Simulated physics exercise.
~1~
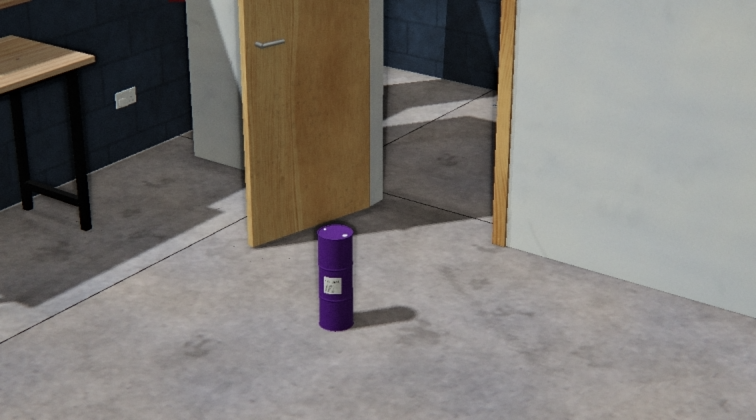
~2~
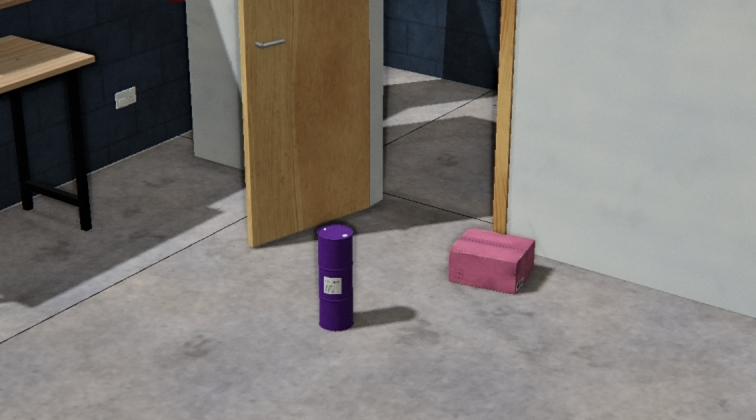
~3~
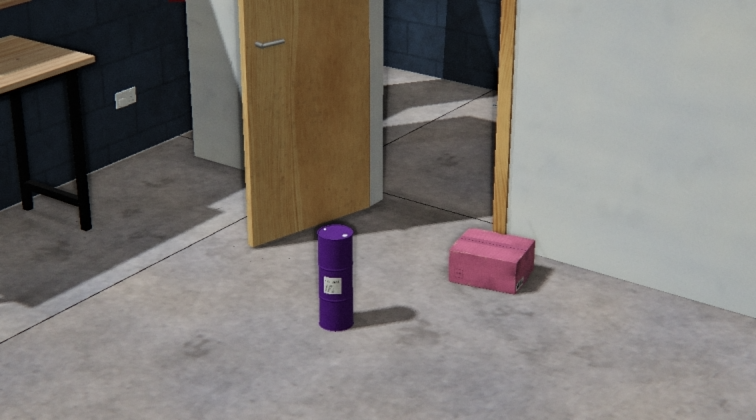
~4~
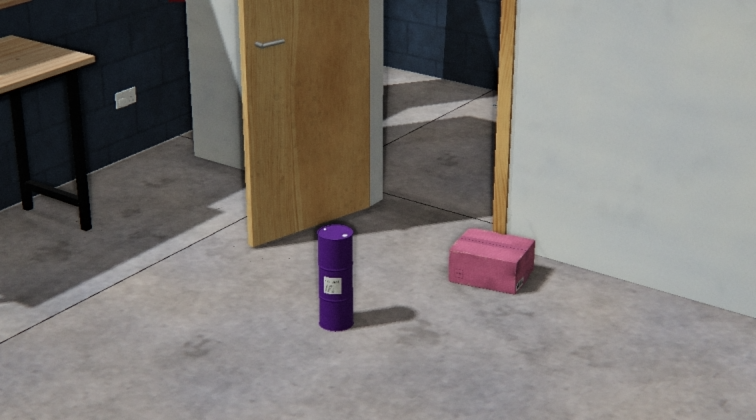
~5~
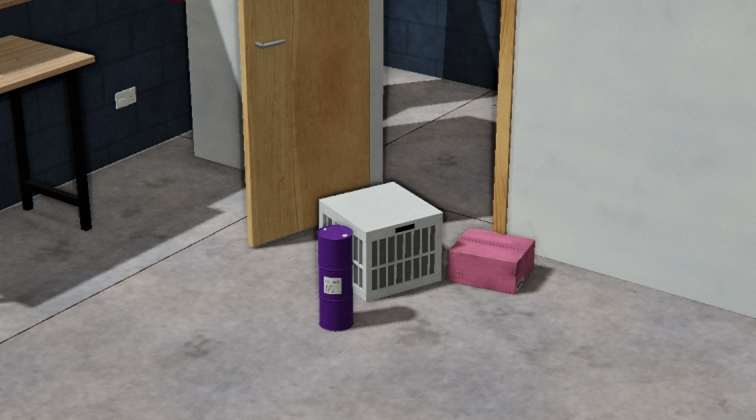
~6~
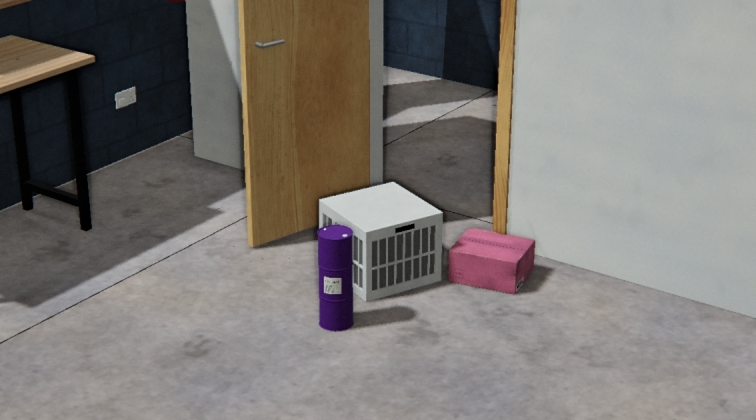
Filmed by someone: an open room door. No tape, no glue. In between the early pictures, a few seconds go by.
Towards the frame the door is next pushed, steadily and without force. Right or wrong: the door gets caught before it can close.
Right.
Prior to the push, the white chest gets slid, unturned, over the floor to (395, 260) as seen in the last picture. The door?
Then it gets caught partway.
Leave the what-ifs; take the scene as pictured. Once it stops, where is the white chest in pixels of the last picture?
The object ends up somewhere near (390, 241).
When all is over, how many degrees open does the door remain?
The answer is roughly 70°.
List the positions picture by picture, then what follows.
Door wide open and still; purple canister (336, 278), in the first frame.
Door wide open and still; purple canister (336, 278); pink box (492, 261), in the second frame.
Door wide open and still; purple canister (336, 278); pink box (492, 261), in the third frame.
Door wide open and still; purple canister (336, 278); pink box (492, 261), in the fourth frame.
Door wide open and still; purple canister (336, 278); pink box (492, 261), in the fifth frame.
Door wide open and still; white chest (380, 240); purple canister (336, 278), in the sixth frame.
Then, 0.40 s on from there, open by 92°.
Then, 0.60 s on from there, open by 79°.
Then, 0.80 s on from there, open by 71°; white chest shifted a little near (387, 241).
In the end, open by 70°; all 3 unmoved. At the end, from the last picture's camera, white chest near (390, 241).
